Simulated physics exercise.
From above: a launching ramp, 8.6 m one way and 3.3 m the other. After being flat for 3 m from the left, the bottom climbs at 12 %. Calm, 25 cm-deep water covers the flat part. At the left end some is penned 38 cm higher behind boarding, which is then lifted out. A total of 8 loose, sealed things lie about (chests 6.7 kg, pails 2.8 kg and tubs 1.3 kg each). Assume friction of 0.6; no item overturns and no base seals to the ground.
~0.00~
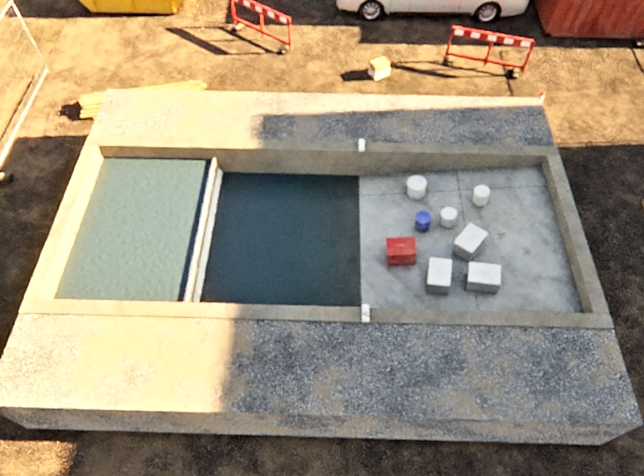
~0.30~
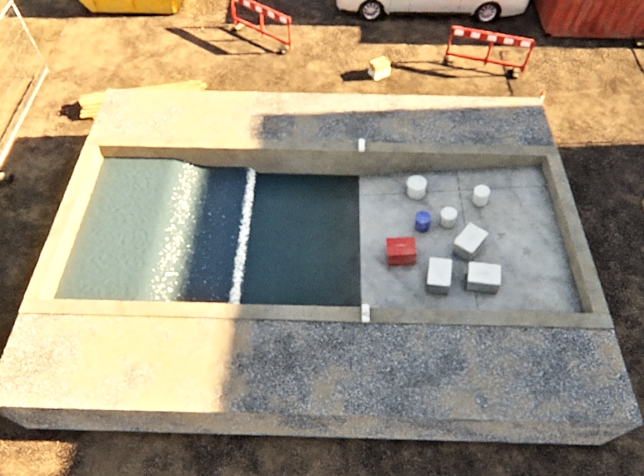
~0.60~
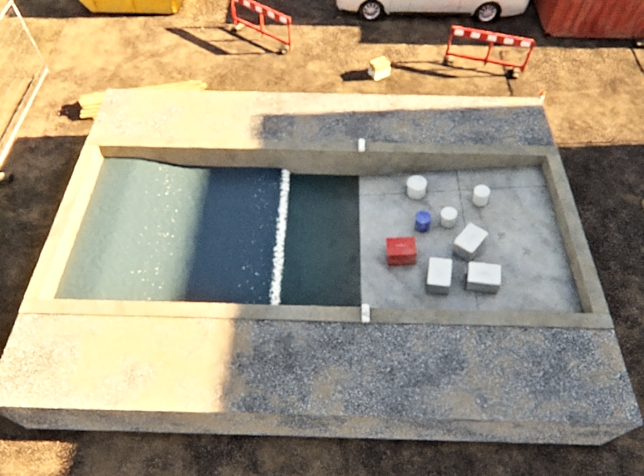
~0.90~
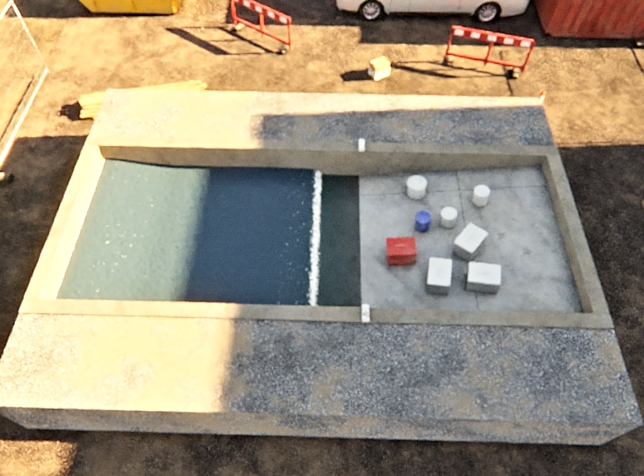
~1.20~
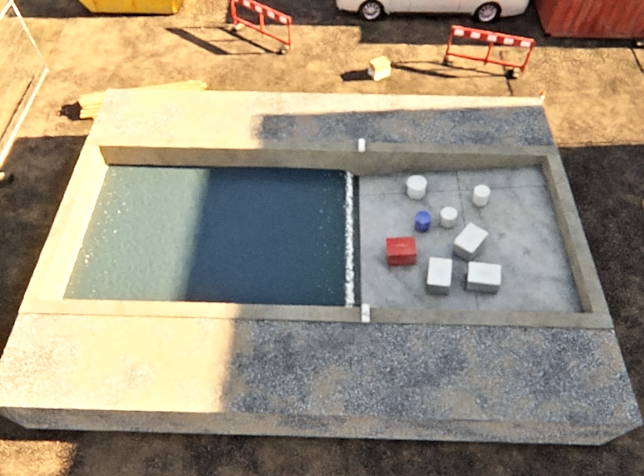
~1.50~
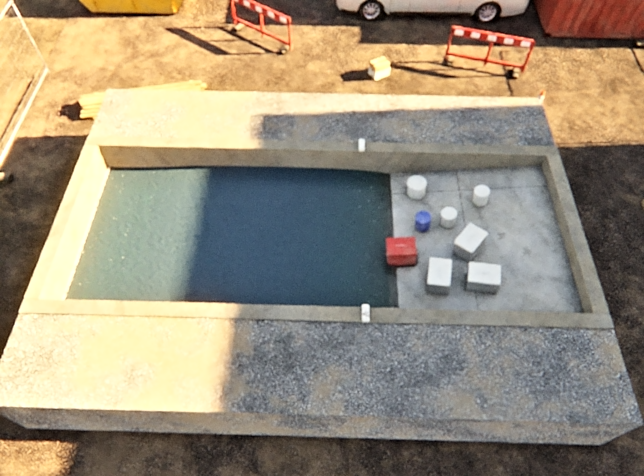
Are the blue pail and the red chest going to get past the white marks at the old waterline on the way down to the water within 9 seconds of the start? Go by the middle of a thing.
In order: Blue pail: Over; red chest: Over.
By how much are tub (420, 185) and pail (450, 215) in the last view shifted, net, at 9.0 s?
250 cm and 150 cm respectively.
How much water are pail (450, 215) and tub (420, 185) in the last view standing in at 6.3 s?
Depths: Near 5 cm, then near 6 cm.
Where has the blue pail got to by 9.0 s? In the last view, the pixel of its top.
Roughly (285, 230) in the last view.
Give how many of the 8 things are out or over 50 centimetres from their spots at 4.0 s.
My count gives 8.
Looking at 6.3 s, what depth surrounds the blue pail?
7 cm, roughly.
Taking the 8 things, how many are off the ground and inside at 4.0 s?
Then: 8.
After 2.1 s the blue pail is near (441, 215), 0.3 m from its start, afloat; the red chest is near (441, 243), 0.6 m from its start, afloat; 0 of 8 are over the mark; 2 afloat.
After 4.0 s the blue pail is near (510, 217), 1.4 m from its start, afloat; the red chest is near (489, 236), 1.4 m from its start, afloat; 0 of 8 are over the mark; 8 afloat.
After 6.3 s the blue pail is near (385, 233), 0.8 m from its start, afloat; the red chest is near (340, 246), 1.1 m from its start, afloat; 2 of 8 are over the mark; 7 afloat.
After 9.0 s the blue pail is near (285, 230), 2.5 m from its start, afloat; the red chest is near (255, 238), 2.6 m from its start, afloat; 6 of 8 are over the mark; 6 afloat.
